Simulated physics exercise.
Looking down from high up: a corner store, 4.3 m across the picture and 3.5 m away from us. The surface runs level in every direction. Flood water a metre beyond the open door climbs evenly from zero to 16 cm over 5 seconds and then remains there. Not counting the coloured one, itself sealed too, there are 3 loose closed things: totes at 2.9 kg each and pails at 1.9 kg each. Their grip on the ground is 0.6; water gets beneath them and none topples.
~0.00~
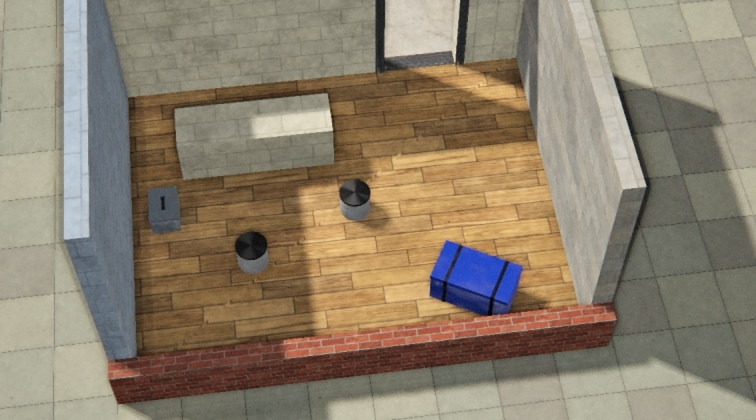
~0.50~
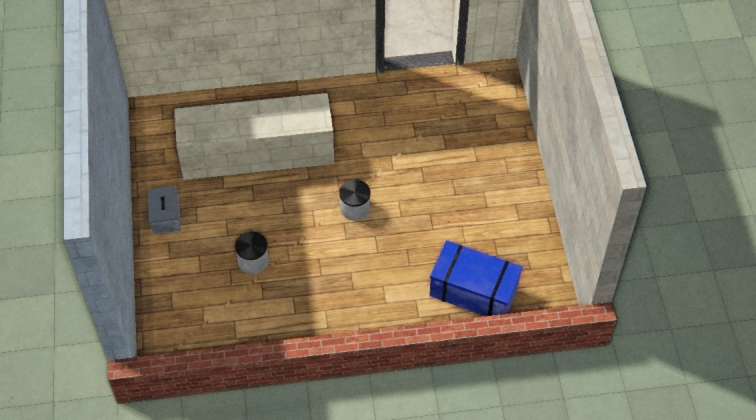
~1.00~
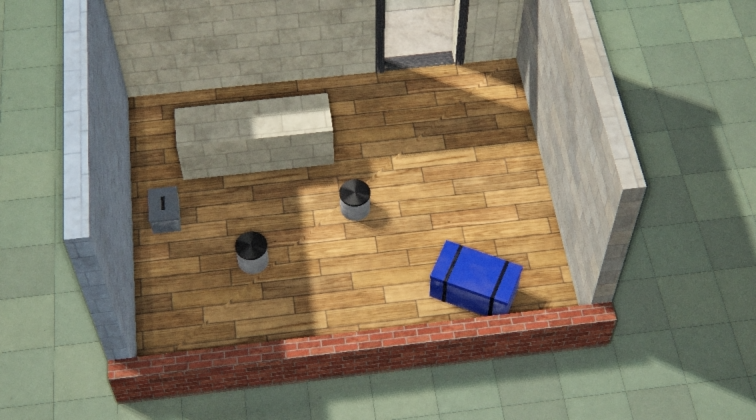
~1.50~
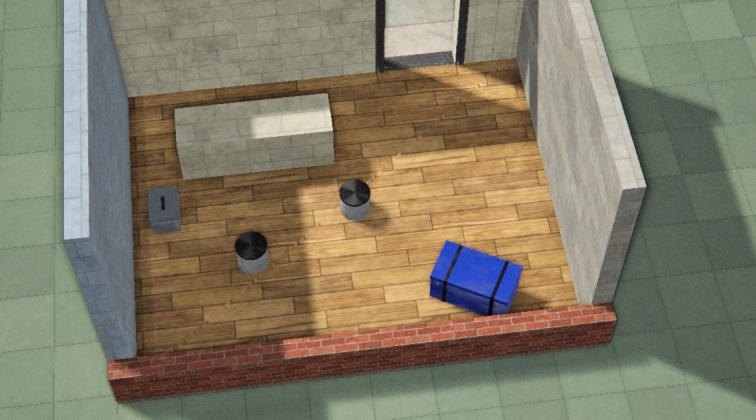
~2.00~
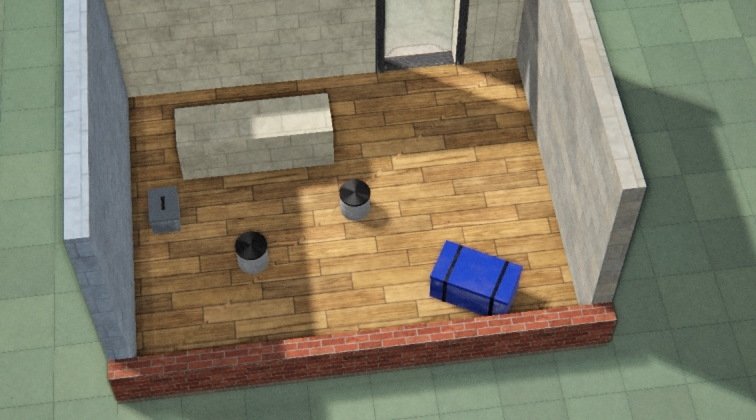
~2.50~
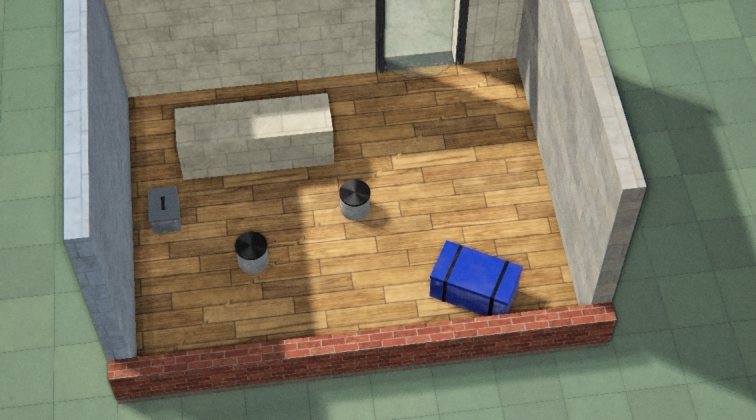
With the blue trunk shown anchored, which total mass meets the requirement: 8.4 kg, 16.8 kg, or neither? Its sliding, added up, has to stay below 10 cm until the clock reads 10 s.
Neither amount keeps it steady.
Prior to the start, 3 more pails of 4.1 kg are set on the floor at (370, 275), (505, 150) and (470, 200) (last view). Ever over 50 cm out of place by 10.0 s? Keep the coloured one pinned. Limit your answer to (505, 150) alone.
The shift ends up above the mark.
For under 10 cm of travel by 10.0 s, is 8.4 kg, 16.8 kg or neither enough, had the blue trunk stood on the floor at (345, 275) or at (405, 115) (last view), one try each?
Well, at the first spot you need the heavier weight, and at the second no weight will do.
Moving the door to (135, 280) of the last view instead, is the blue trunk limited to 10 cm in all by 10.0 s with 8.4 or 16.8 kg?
Then no option works.
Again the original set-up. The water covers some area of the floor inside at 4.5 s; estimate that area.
Roughly 3.5 m2.
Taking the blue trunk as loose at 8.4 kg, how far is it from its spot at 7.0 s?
I'd put it at roughly 0 cm.
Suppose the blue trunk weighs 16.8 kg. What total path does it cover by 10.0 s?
The distance adds up to about 60 cm.
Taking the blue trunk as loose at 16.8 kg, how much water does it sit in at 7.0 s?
3 cm, roughly.
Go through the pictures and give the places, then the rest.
In the first picture, the blue trunk at (477, 271), on the bottom; water covers 0.0 m2; 0 of 4 have shifted.
In the second picture, the blue trunk at (477, 271) rests on the ground; water covers 0.0 m2; 0 of 4 have shifted.
In the third picture, the blue trunk at (477, 271), on the bottom; 0.0 m2 under water; 0 of 4 have shifted.
In the fourth picture, the blue trunk at (477, 271), on the bottom; 0.0 m2 under water; 0 of 4 have shifted.
In the fifth picture, the blue trunk at (477, 271), on the bottom; water covers 0.0 m2; 0 of 4 have shifted.
In the sixth picture, the blue trunk at (477, 271), on the bottom; 0.0 m2 under water; 0 of 4 have shifted.
After 3.5 s the blue trunk would be 0 cm from its start with 8.4 kg and 0 cm from its start with 16.8 kg; 0 cm of water round it then.
After 4.5 s the blue trunk would be 0 cm from its start with 8.4 kg and 0 cm from its start with 16.8 kg; 0 cm of water round it then.
After 7.0 s the blue trunk would be 1 cm from its start with 8.4 kg and 0 cm from its start with 16.8 kg; 3 cm of water round it then.
After 10.0 s the blue trunk would be 75 cm from its start with 8.4 kg and 54 cm from its start with 16.8 kg; 7 cm of water round it then.
